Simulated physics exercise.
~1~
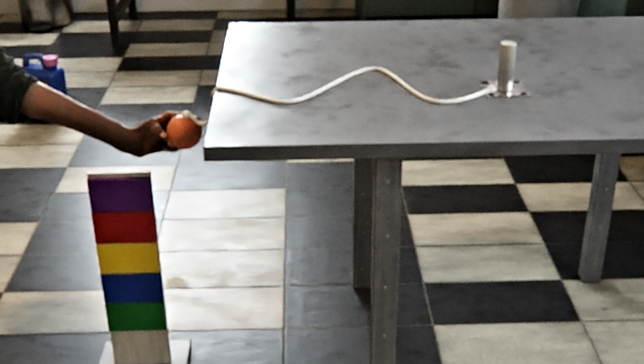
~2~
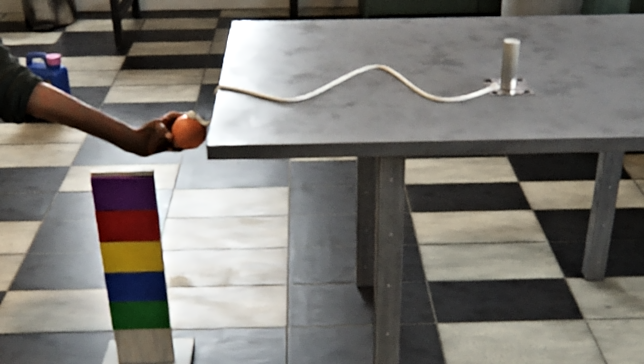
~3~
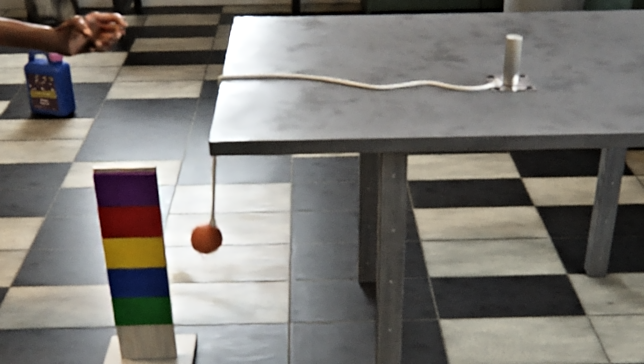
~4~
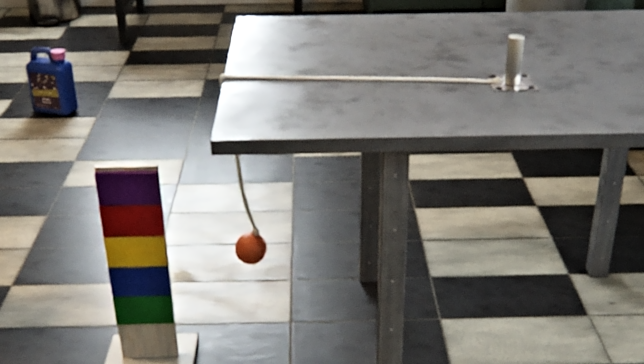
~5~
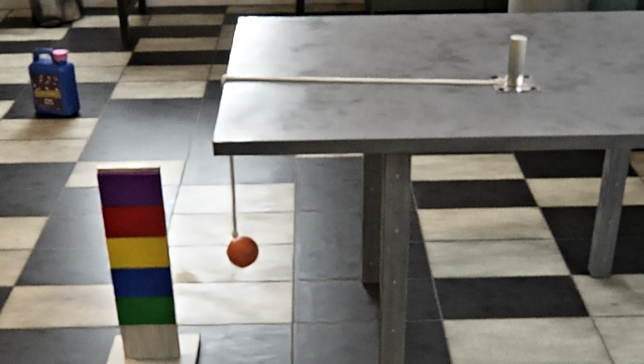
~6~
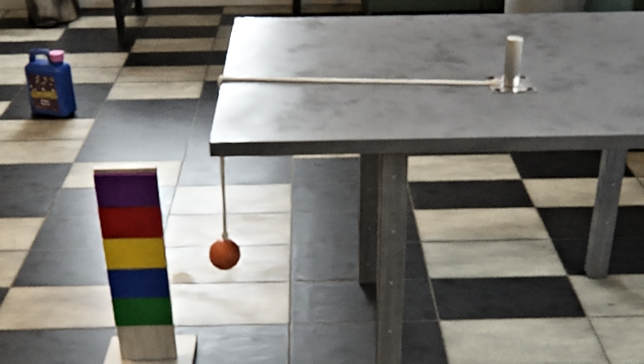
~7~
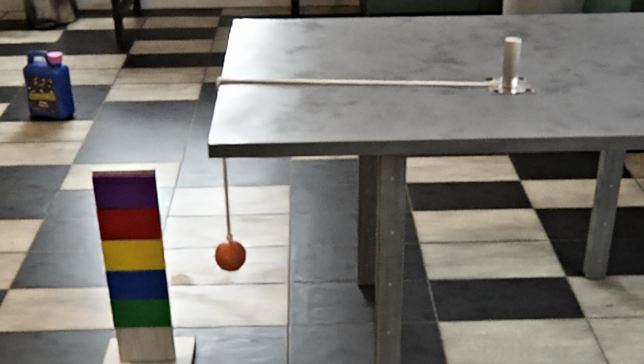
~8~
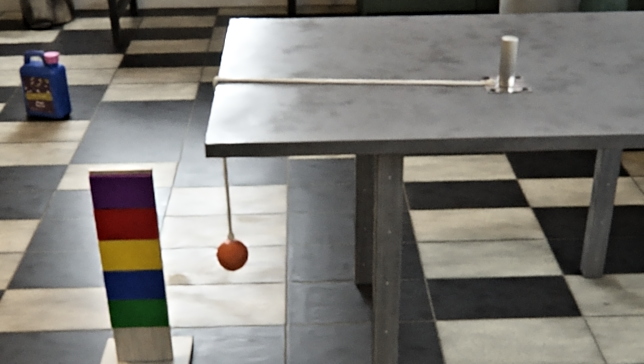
Orange ball on a slack cord dropping from a hand off a table edge, swinging slightly and hanging level with the yellow band.
